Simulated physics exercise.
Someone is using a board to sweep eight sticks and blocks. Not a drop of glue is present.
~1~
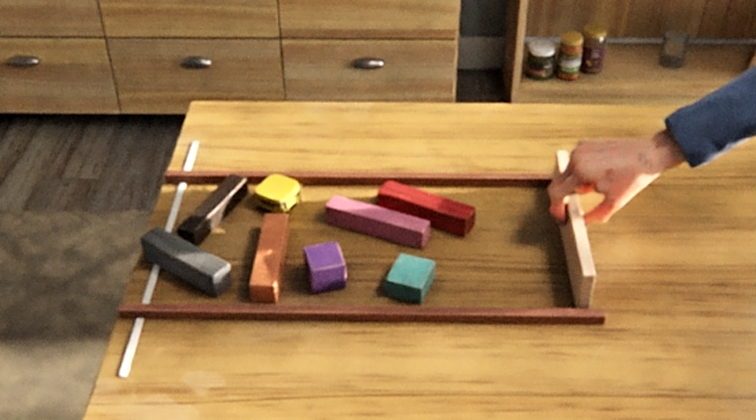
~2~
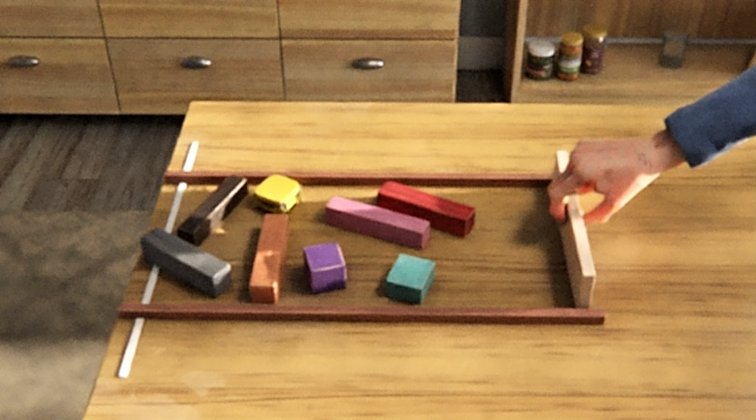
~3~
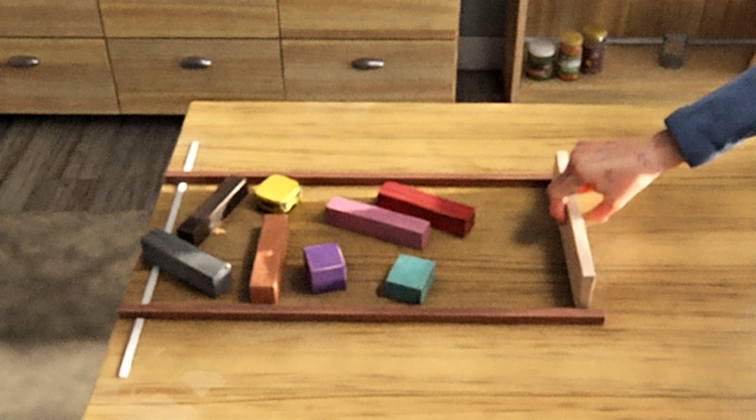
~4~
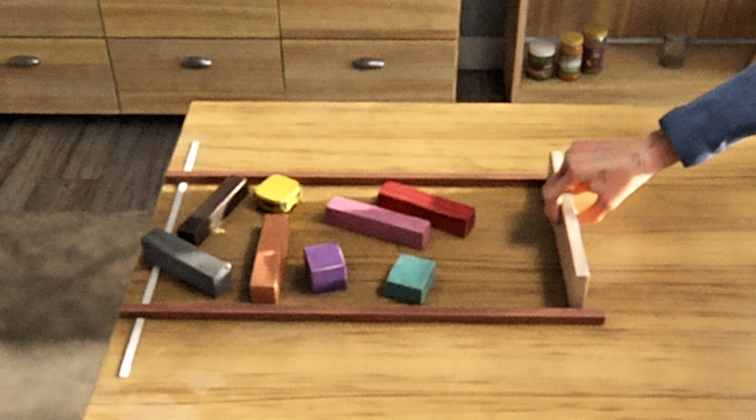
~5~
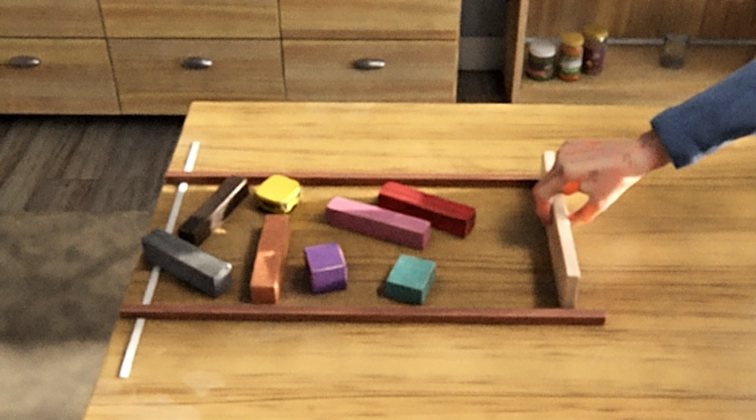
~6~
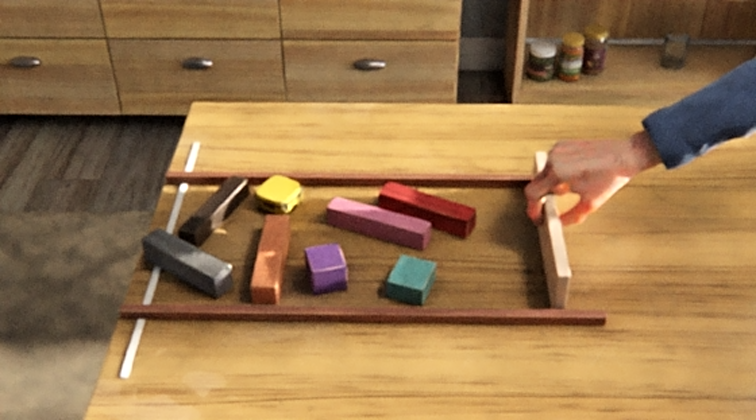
A hand in a blue sleeve grips an upright pale wooden board on a wooden table, seen from above at an angle, with drawers and shelved jars behind. Between two dark red rails lie black and grey bars at left, orange, yellow and purple pieces, then pink, red and turquoise ones. The hand slides the board slightly left while the blocks and camera stay still.
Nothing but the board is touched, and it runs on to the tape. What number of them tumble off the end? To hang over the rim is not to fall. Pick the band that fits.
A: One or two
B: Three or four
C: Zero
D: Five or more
D, five or more.
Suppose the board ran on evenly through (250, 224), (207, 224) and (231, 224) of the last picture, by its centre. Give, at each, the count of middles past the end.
The counts are 1, 3 and 2, in that order.
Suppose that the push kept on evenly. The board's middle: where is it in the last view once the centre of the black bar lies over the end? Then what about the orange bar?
Roughly (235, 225); for the second one, roughly (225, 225).
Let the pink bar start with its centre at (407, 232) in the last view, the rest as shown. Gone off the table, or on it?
Note - pink bar not retained.
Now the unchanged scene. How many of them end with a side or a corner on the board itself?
So the total is 2.
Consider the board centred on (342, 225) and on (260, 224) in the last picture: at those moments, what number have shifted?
It comes to 7 for the first spot, 8 for the other.
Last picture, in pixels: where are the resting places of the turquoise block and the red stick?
The turquoise block finishes at (132, 282); the red stick finishes at (163, 204).
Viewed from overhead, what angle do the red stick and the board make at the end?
Around 0 degrees.
Soon after, none off yet; grey stick at rest near (187, 262); black bar at rest near (215, 211); yellow case at rest near (279, 198).
Then, none off yet; grey stick moved a little near (149, 260); black bar moved a little near (179, 208); yellow case moved well along near (210, 195).
At rest, the number that fall off is five or more; fallen, pink bar, purple block, orange bar, yellow case, black bar and grey stick.
